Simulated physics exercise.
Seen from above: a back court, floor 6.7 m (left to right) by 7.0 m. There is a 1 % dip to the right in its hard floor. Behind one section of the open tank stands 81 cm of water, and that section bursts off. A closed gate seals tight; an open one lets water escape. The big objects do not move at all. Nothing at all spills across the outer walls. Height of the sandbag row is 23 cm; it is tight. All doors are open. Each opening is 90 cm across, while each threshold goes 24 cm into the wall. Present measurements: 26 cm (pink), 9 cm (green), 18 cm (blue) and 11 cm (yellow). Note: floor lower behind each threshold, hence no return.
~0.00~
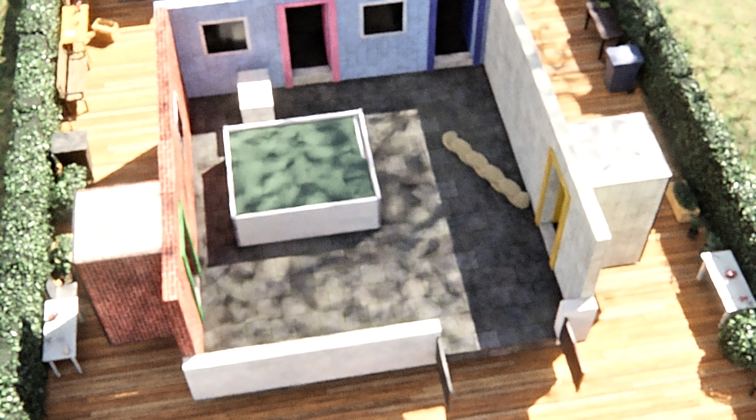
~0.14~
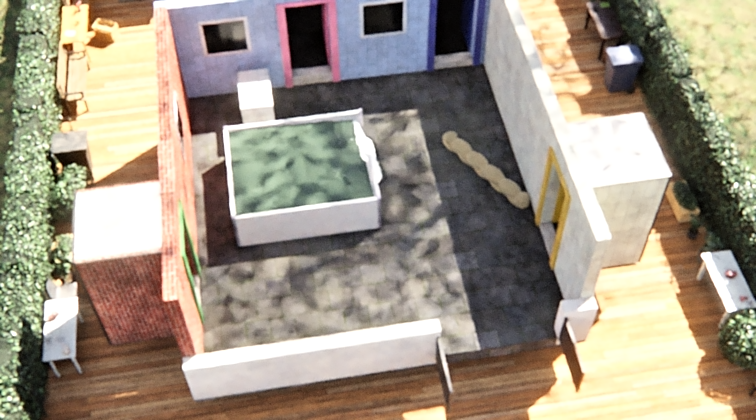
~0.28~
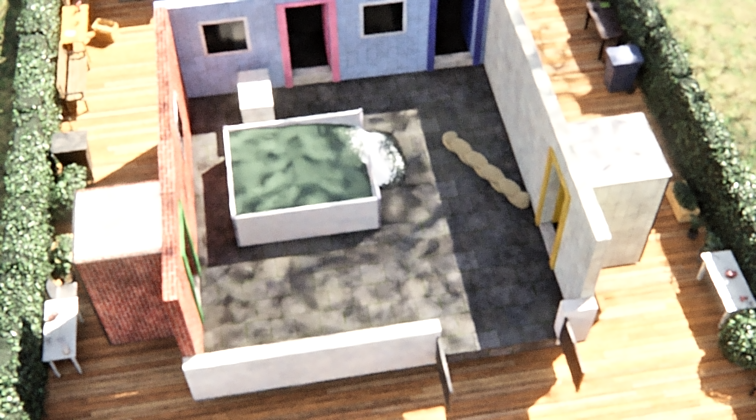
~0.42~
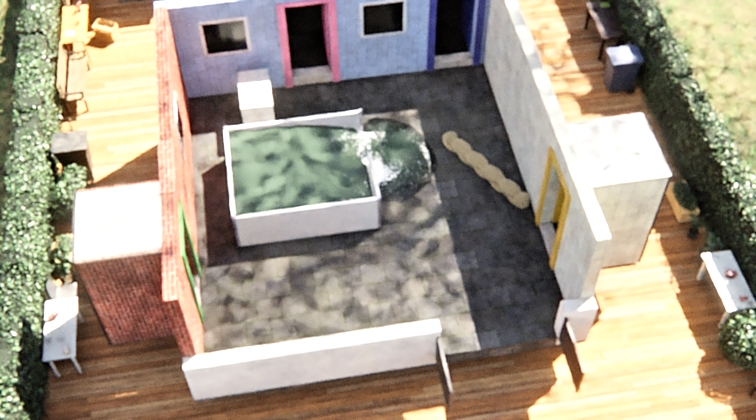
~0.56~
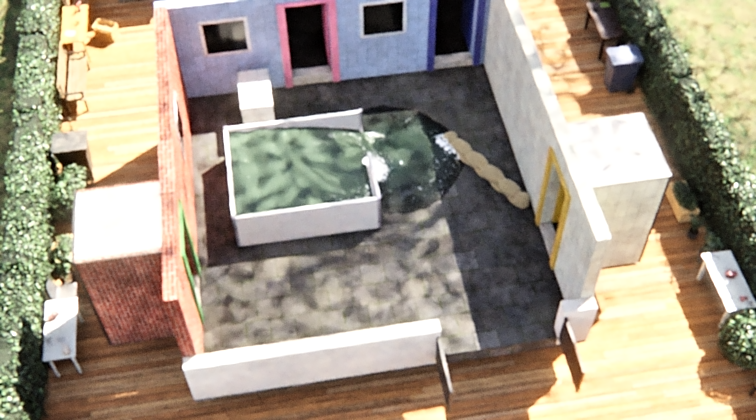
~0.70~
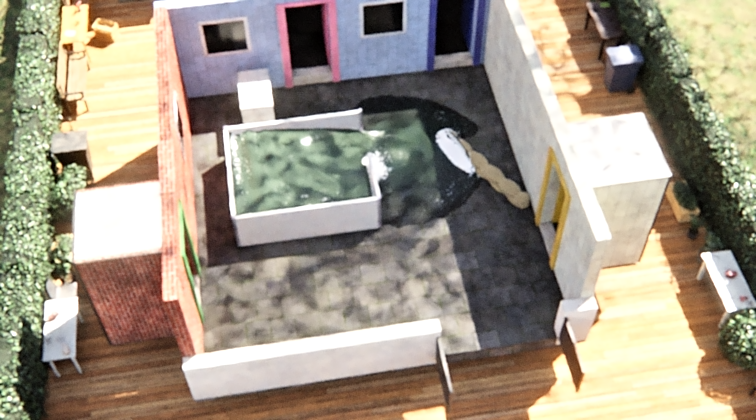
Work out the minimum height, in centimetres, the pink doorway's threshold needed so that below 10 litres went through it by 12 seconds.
The minimum is roughly 13 cm.
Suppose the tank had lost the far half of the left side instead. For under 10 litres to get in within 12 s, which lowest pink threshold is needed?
Minimum height: Approx. 10.0 cm.
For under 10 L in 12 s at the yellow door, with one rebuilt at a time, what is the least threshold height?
The yellow door needs around 14.0 cm.
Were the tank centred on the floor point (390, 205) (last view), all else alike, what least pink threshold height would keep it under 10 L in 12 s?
Roughly 7.5 centimetres.
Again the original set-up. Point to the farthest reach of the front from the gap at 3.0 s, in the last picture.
I'd put the front's tip around (571, 324).
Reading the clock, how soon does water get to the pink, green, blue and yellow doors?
It gets to pink after 3.8 s, green after 10.5 s, blue after 1.3 s and yellow after 1.4 s.
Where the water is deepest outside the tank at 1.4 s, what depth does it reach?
Max depth: Near 44 cm.
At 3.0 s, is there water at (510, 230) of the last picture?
At that moment it's submerged.
After 1.4 s water covers 30 % of the floor, deepest (44 cm) near (375, 154); it has not reached the pink door.
After 3.0 s water covers 40 % of the floor, deepest (38 cm) near (474, 110); it has not reached the pink door.
After 12.0 s water covers 80 % of the floor, deepest (18 cm) near (517, 190); 13 cm at the pink door, 0 litres in over its 26 cm threshold.
At the pink door as built, the water arrived by 3.8 s and peaked near 16 cm at 10.4 s.
Run again over the same 12 s with other heights there, 24 litres in over 11 cm, 4 litres over 15 cm. The limit of 10 litres is kept from about 13 cm up.
